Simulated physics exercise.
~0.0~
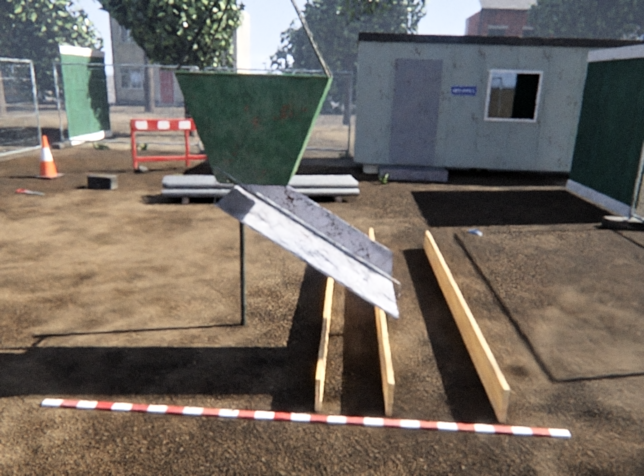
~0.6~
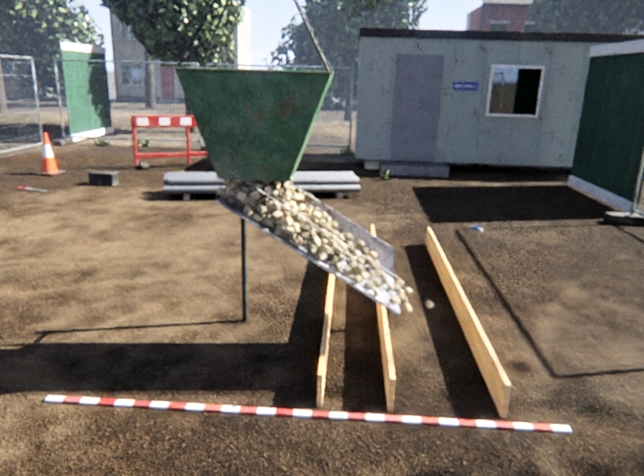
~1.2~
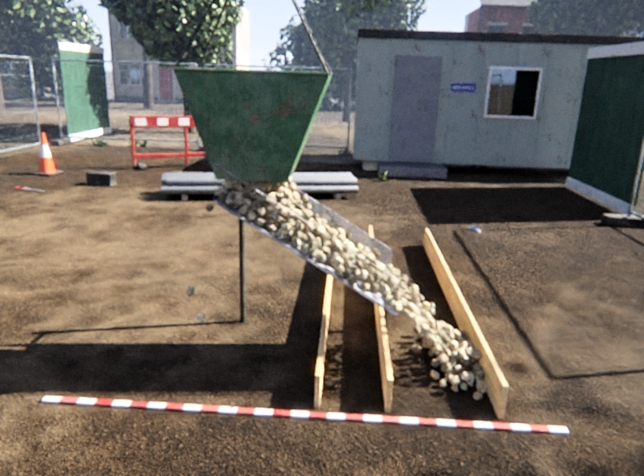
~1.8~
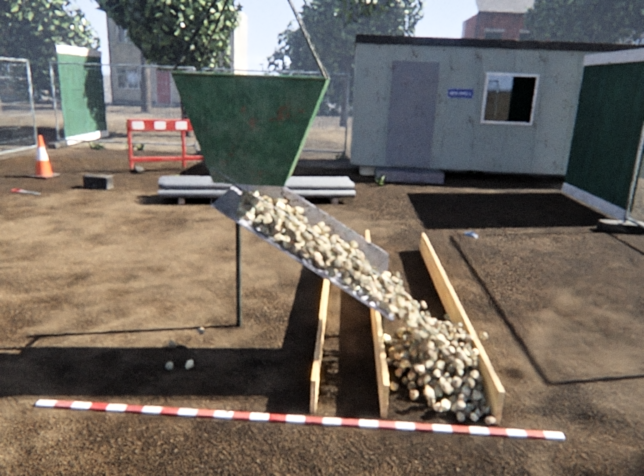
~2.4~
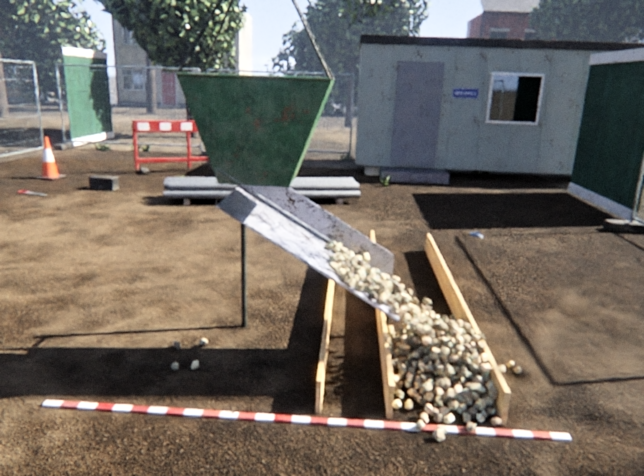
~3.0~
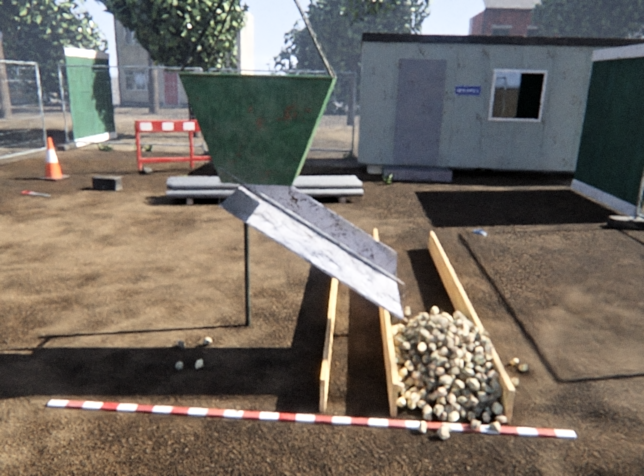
We see a green skip above a sloping steel chute, from which pale stones pour down to the right and pile up in the right bay between wooden boards. The skip and chute empty, leaving a heap there, a few stray stones outside, and the left bay empty.
